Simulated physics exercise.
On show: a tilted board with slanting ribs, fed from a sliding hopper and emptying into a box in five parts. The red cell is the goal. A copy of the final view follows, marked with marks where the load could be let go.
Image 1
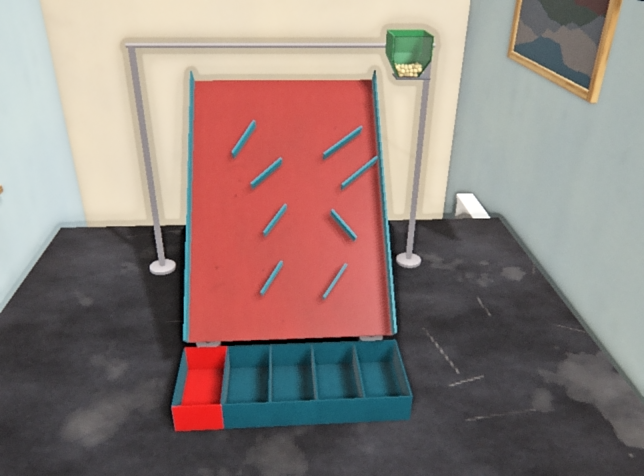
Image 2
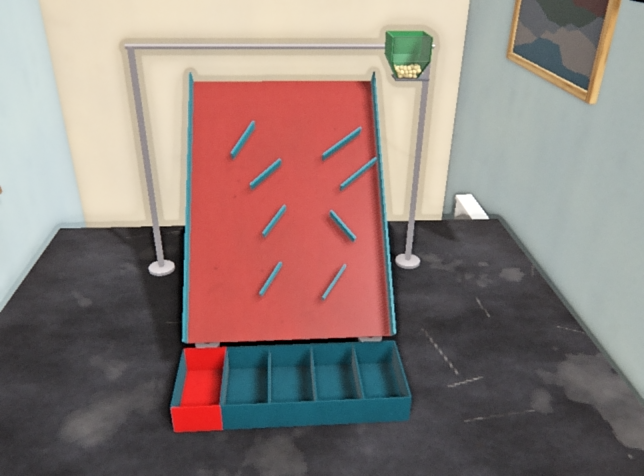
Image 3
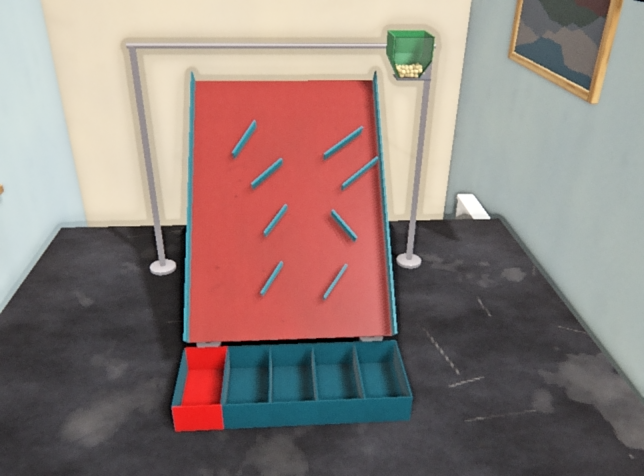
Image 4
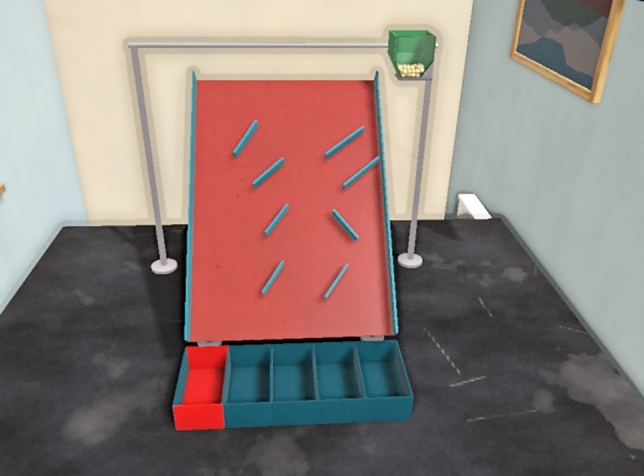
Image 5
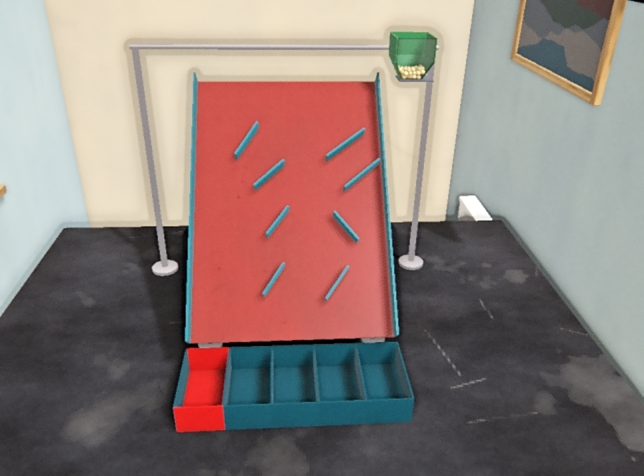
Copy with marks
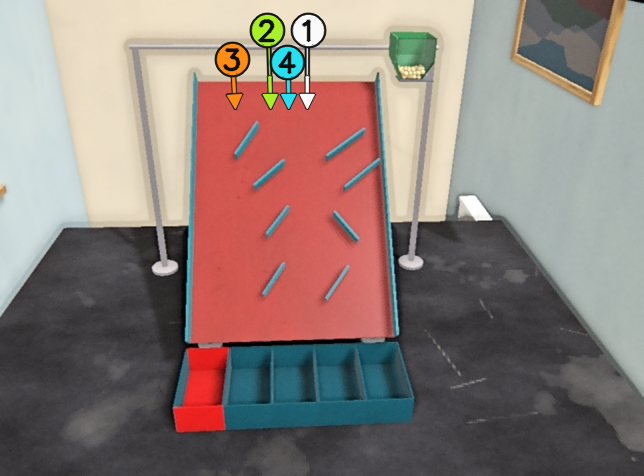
We see a tilted red board with slanting blue ribs, a green hopper of small pale pieces on a rail at its upper right, and a five-part box below with a red left cell; nothing noticeably moves except slight view shifts.
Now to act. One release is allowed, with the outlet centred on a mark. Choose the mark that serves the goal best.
The best mark is 3.
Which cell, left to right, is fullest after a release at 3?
The first.
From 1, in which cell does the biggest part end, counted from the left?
The third.
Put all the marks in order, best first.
The order is 3, 2, 4, 1.
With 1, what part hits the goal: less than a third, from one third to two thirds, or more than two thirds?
Less than a third.
On the marked copy, mark 1 meets the board at (307, 103); mark 2 meets the board at (270, 103); mark 3 meets the board at (235, 103); mark 4 meets the board at (288, 103).
With 1, about a quarter in the red cell, most in other cells, a stray few outside the box.
With 2, most in the red cell, about a quarter in other cells.
With 3, nearly all in the red cell, a stray few in other cells.
With 4, about a third in the red cell, about half in other cells, a stray few outside the box.
